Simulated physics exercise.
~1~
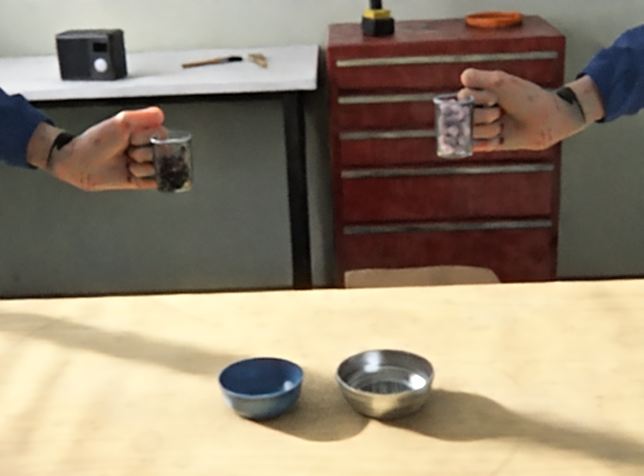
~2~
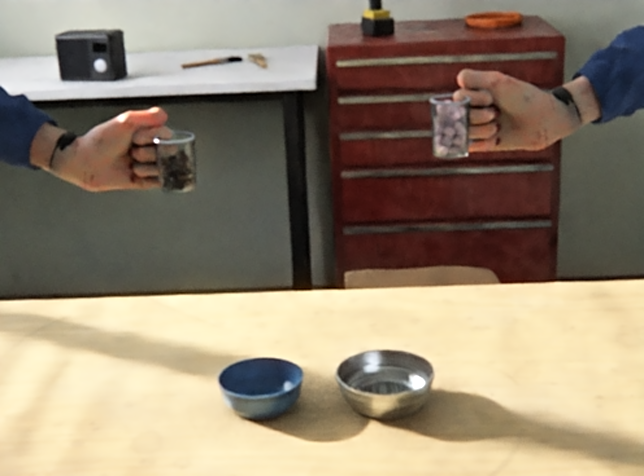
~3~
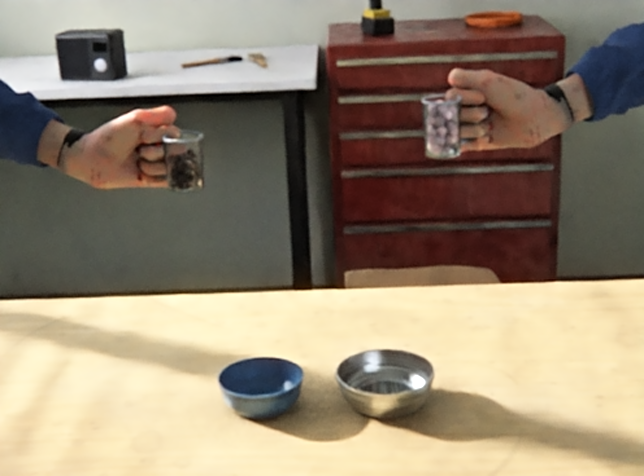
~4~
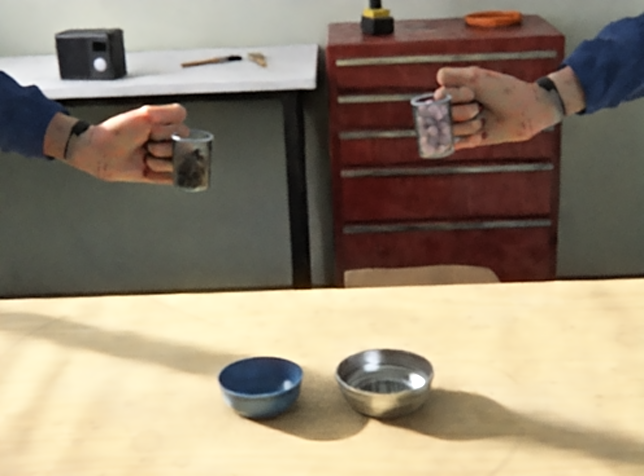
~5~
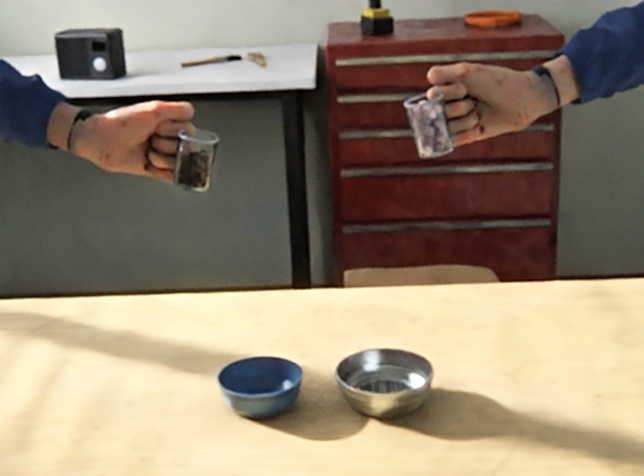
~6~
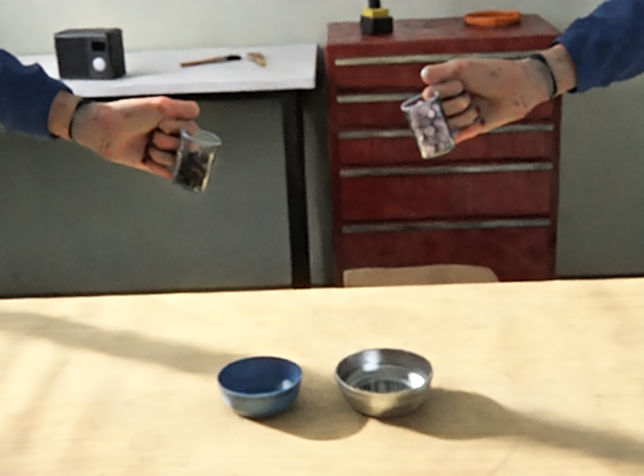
In a workshop-like room with a red drawer cabinet and a white-topped bench behind, a pale wooden table is seen from the front, slightly above, by a still camera. A blue bowl sits left of a silvery metal one, while two blue-sleeved hands hold clear cups of dark pieces, left, and pale pinkish ones, right. Both hands drift slightly inward, then gradually tilt their cups toward each other.
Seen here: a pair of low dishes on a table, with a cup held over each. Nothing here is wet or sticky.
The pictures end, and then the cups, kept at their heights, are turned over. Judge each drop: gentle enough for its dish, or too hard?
Left dish - too hard, right dish - too hard.
Then, 0.40 s on from there, left, the whole lot still in the cup; right, the whole lot still in the cup.
Then, 0.83 s on from there, left, the whole lot still in the cup; right, all but a few still in the cup, a little in the air.
Then, 1.34 s on from there, left, near half in the dish, only a few outside the dish, near half in the air; right, near a third in the dish, a little outside the dish, near half in the air.
In the end, left, near two thirds in the dish, near a third outside the dish; right, near two thirds in the dish, near a third outside the dish.
